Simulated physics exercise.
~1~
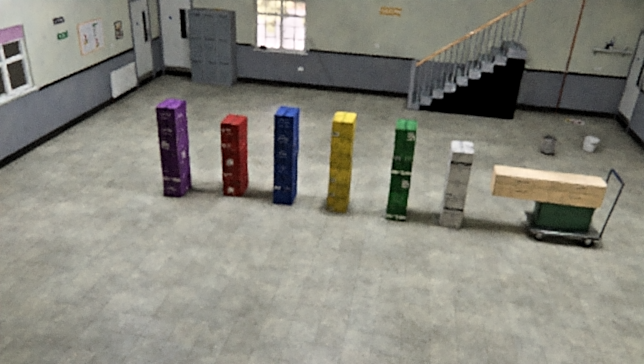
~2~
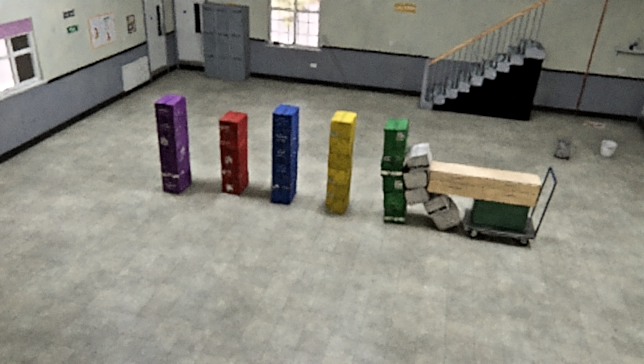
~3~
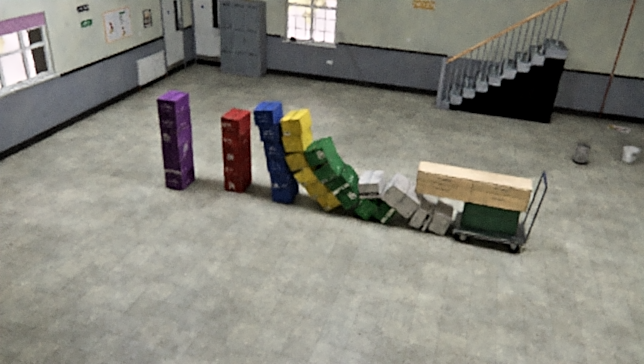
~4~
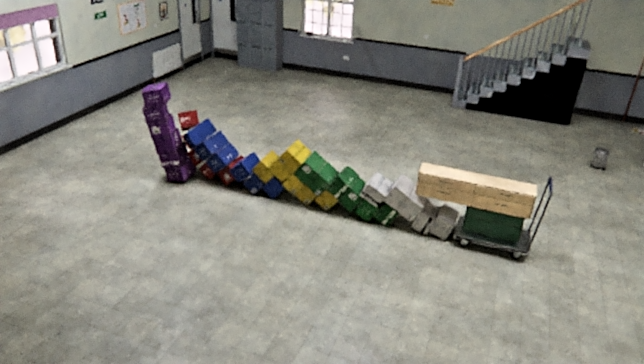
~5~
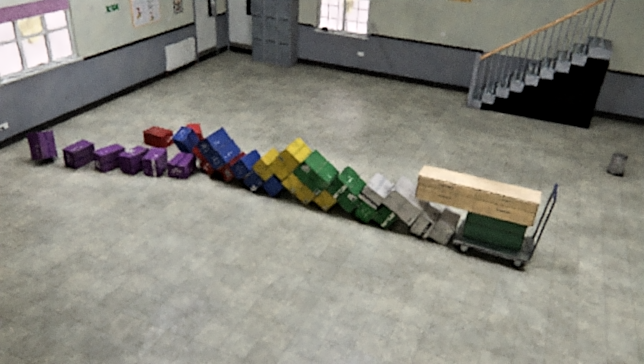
To begin with, six tall stacks of boxes, purple, red, blue, yellow, green and pale grey from left to right, stand in a row across a large hall, while a trolley carrying a long wooden case waits at the right. The trolley rolls left and the jutting case knocks the pale stack into the green one. Green buckles and topples against yellow, which leans into blue. Blue and red go over in turn, and the purple stack begins to tilt. Finally purple spills leftward along the floor, leaving a slanting, jumbled line of boxes, with the trolley stopped at its right end.
